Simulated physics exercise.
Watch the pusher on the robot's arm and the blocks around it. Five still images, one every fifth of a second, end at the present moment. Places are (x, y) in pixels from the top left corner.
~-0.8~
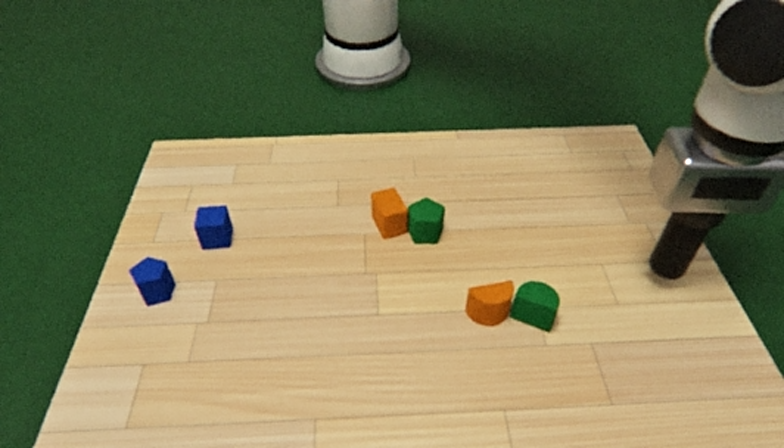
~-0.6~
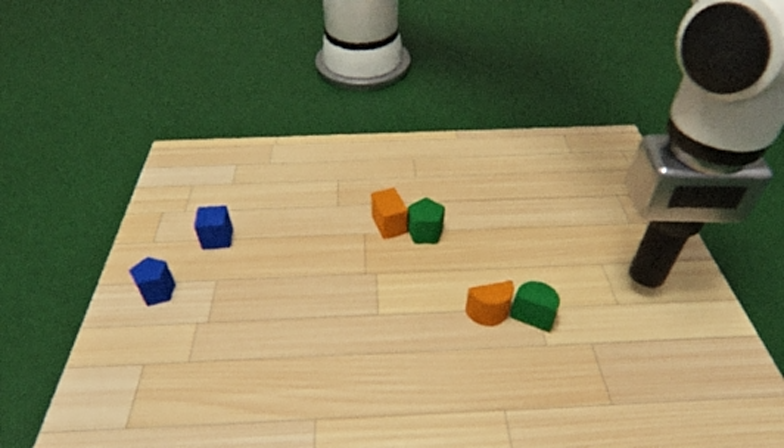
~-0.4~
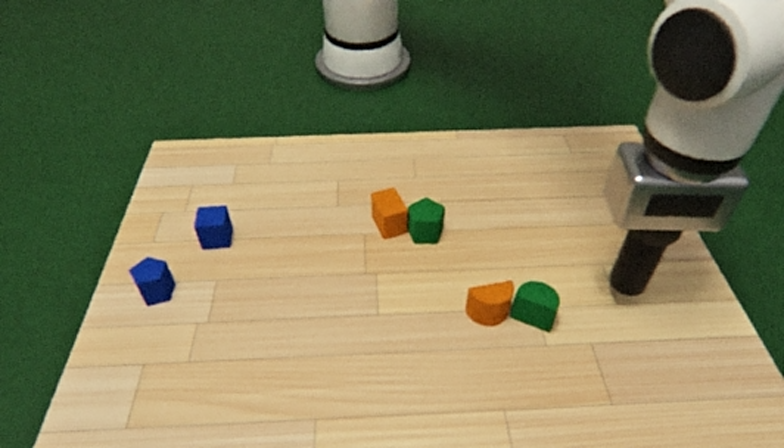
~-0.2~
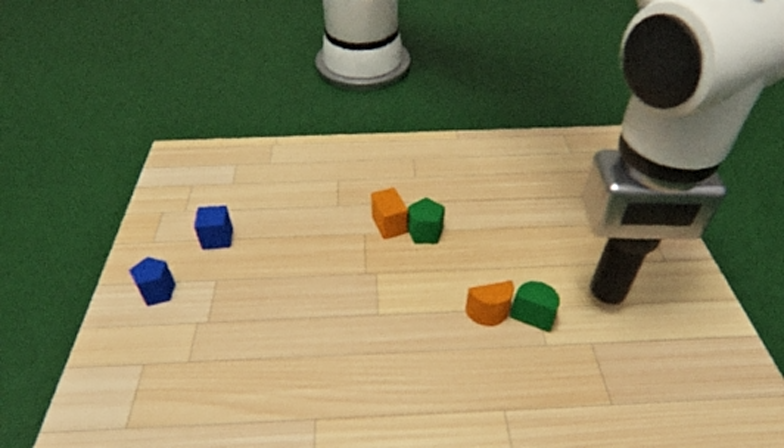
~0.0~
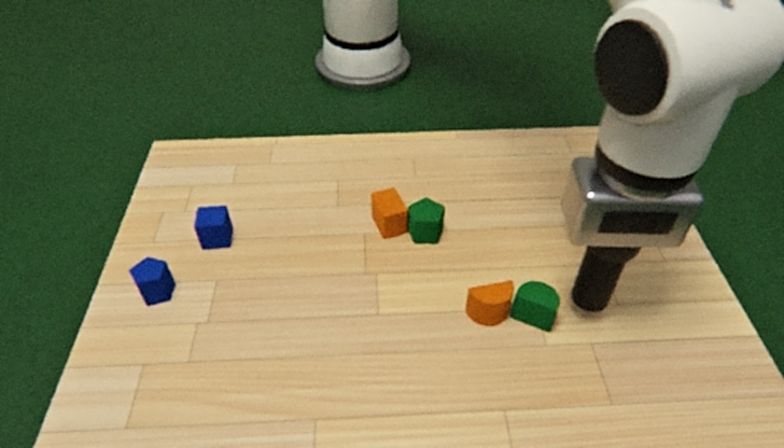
The robot arm moved its dark pusher steadily left and slightly nearer across the wooden table, drawing close to the green D-shaped block beside the orange one, while all six blocks stayed still.
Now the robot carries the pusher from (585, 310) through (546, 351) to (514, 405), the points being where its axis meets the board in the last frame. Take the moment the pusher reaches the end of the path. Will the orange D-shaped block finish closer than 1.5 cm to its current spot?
Answer: Yes.
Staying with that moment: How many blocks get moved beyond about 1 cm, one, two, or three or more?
The way I see it, the answer is one.
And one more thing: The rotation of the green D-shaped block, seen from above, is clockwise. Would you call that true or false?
It is true.
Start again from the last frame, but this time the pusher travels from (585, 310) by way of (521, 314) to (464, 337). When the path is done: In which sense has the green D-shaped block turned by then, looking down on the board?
Seen from above, clockwise.
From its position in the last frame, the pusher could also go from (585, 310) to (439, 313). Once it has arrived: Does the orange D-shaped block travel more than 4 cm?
Short answer: Yes.
What follows on the original path. One third of the way, pusher (563, 326); orange D-shaped block (488, 289); green D-shaped block (530, 298), turned 35° clockwise.
Two thirds of the way, pusher (537, 355); orange D-shaped block (488, 289), turned 10° anticlockwise; green D-shaped block (526, 301), turned 60° clockwise.
At the end, pusher (518, 394); orange D-shaped block (488, 289), turned 10° anticlockwise; green D-shaped block (526, 301), turned 60° clockwise.
